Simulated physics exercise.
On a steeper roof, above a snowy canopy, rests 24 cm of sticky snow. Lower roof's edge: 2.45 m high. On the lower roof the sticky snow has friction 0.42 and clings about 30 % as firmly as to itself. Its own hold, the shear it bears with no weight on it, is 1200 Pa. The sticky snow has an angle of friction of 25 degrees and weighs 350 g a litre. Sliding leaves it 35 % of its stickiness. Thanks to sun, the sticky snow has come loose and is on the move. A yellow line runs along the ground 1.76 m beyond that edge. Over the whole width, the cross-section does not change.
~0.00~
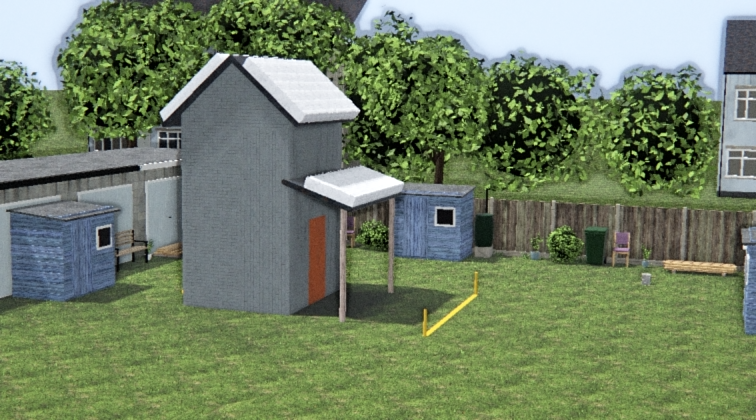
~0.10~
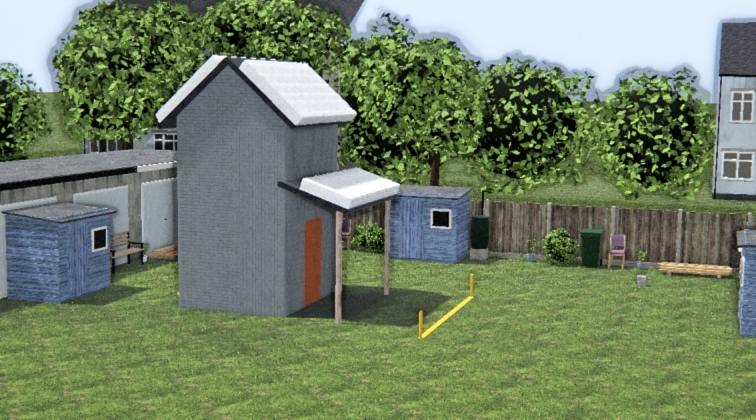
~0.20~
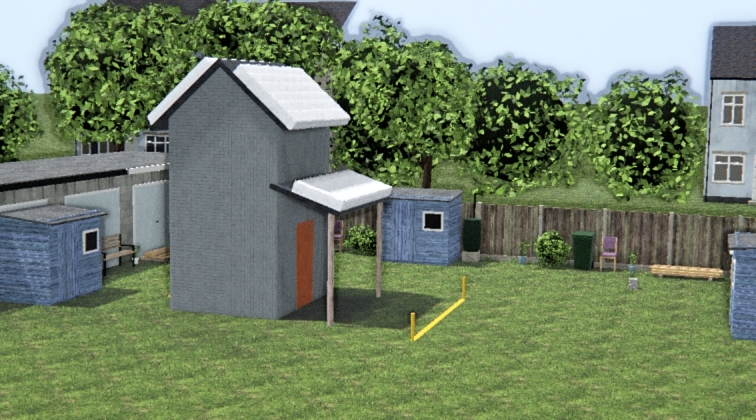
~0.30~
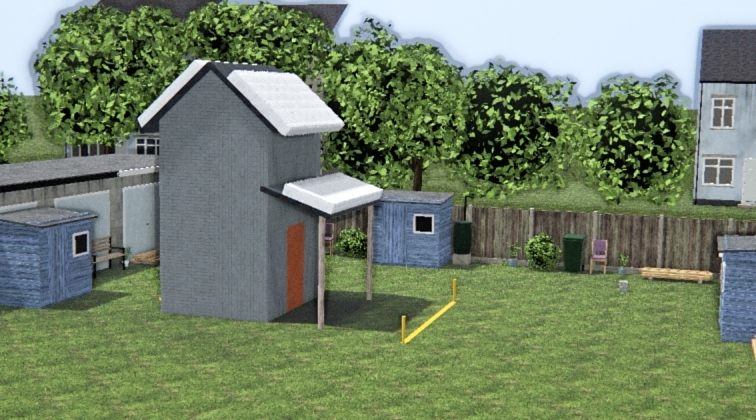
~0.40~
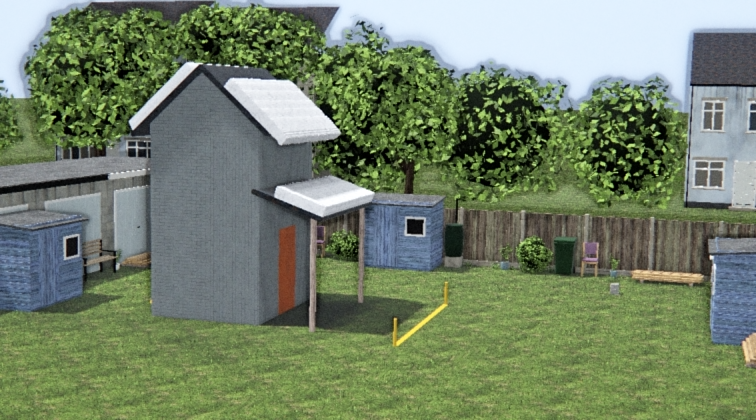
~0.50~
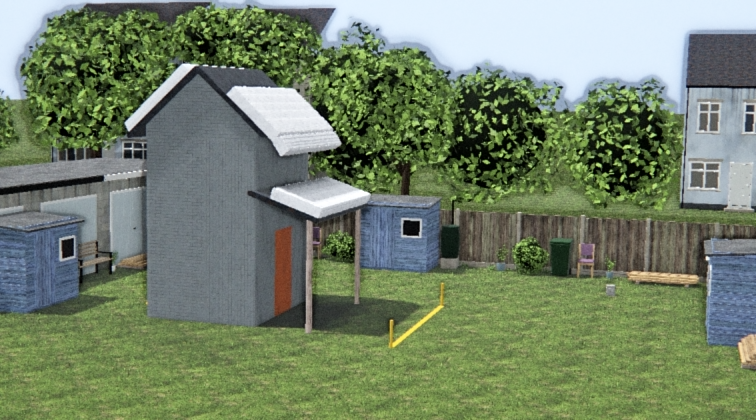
A thick slab of white snow lies on the steep roof of a tall grey building in a fenced grassy yard, seen from slightly above. An orange door sits beneath a lower snowy canopy, with blue sheds on both sides, a yellow line on the grass and leafy trees behind. The slab slides down the right slope, gradually quickening and jutting past its edge, while the camera drifts slowly right.
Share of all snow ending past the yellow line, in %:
Roughly 31 %.
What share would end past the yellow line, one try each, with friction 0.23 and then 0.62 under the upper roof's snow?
First some 25 %, after that some 0 %.
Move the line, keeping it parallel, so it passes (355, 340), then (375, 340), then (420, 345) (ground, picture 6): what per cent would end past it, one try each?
60 %, then 50 %, then 18 %.
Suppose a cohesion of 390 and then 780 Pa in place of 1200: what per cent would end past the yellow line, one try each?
In order: Around 40 % and around 35 %.
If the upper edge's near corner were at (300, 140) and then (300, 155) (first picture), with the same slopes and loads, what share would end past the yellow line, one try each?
In that order: 20 %, 6 %.
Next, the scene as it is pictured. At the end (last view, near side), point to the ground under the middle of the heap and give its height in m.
Middle near (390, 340); height roughly 0.3 m.
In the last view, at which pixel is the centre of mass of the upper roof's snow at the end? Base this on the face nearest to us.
Roughly at (402, 328).
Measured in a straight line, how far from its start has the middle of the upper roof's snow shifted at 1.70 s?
It is around 5.4 m from where it started.
By 1.05 s, none is below the lower edge and 0 % is past the line.
By 1.70 s, 68 % is below the lower edge and 16 % is past the line.
By 2.35 s, 69 % is below the lower edge and 31 % is past the line.
By 3.00 s, 69 % is below the lower edge and 31 % is past the line.
By 3.10 s, at the end, 69 % is below the lower edge and 31 % is past the line.
